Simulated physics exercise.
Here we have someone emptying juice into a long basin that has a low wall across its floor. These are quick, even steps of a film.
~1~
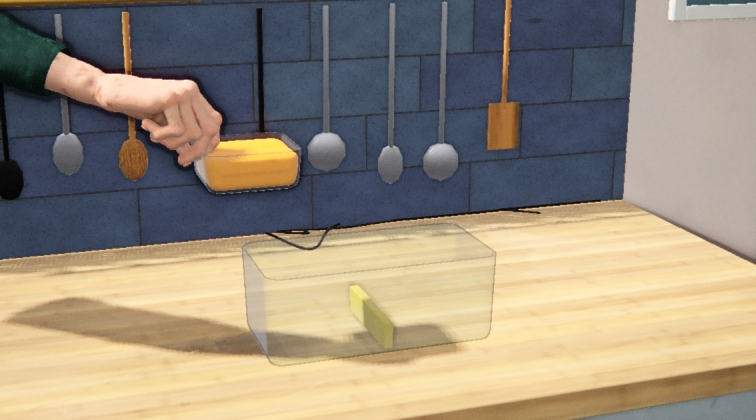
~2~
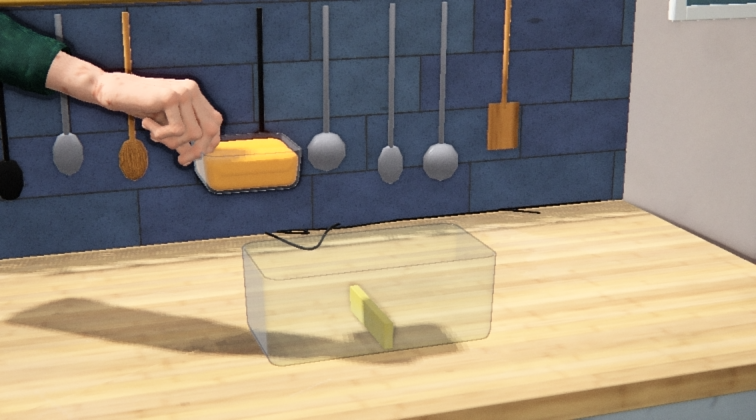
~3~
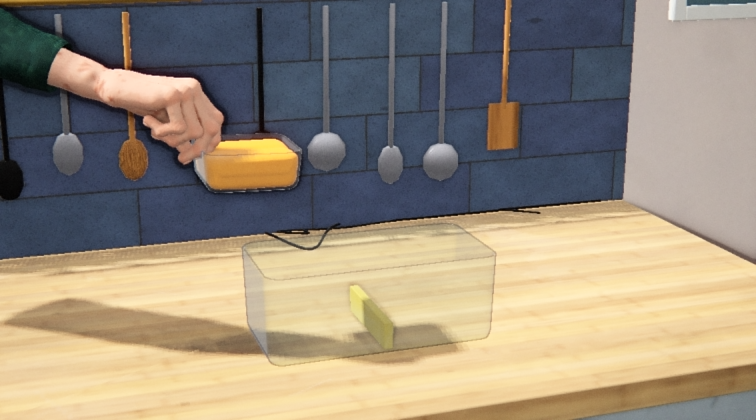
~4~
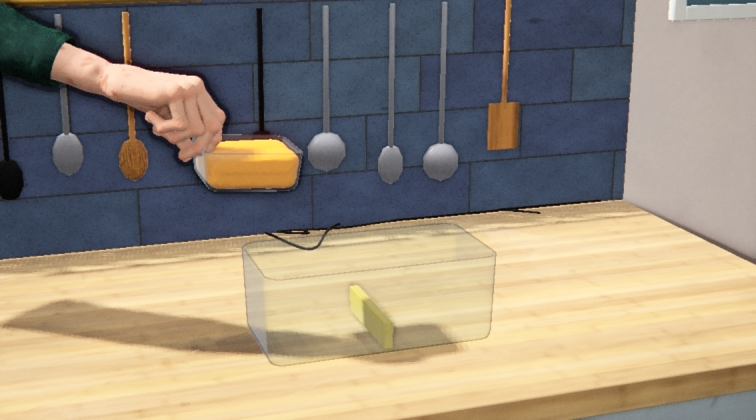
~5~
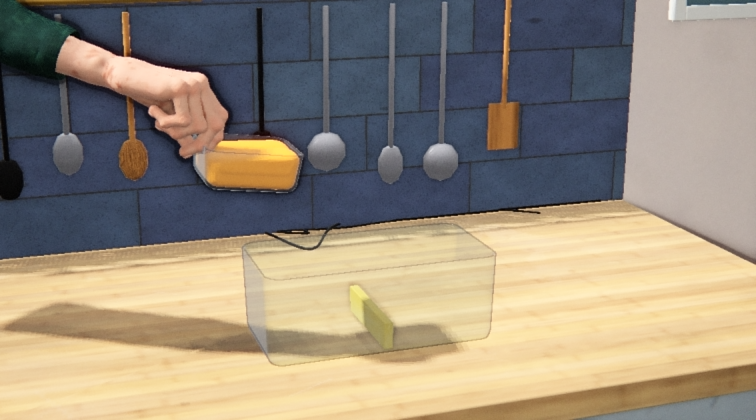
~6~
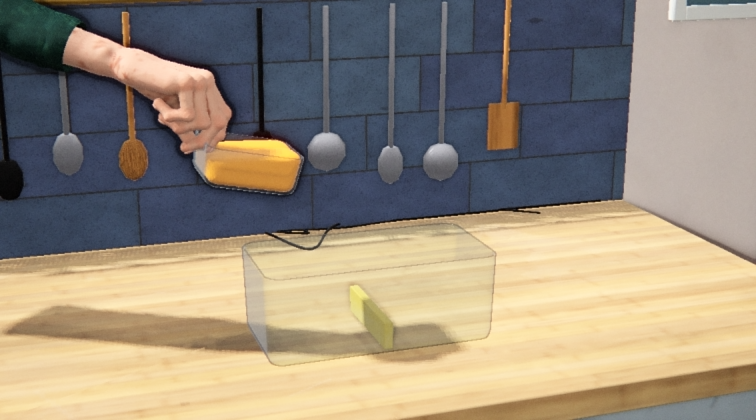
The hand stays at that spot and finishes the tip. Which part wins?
The left section gets the most.
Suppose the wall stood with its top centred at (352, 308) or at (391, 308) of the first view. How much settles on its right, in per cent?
In turn 35 and 10 in a hundred.
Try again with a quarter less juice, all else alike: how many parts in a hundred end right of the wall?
About 5 per cent.
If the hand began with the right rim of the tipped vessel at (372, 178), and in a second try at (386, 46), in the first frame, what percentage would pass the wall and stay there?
In turn 85 and 90 in a hundred.
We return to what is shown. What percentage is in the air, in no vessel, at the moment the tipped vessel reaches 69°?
Some 35 per cent.
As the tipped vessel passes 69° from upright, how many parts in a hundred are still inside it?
Roughly 20 in a hundred.
A moment on, the tilt is 69° and 21 per cent is still to pour, 43 is left of the wall and 1 right of it.
Next, the tilt is 109° and 1 per cent is still to pour, 92 is left of the wall and 4 right of it.
Then the tilt is 121° and 0 per cent is still to pour, 95 is left of the wall and 5 right of it.
Later the tilt is 121° and 0 per cent is still to pour, 95 is left of the wall and 4 right of it.
In the end 95 per cent lies left of the wall, 4 right of it and 1 outside.
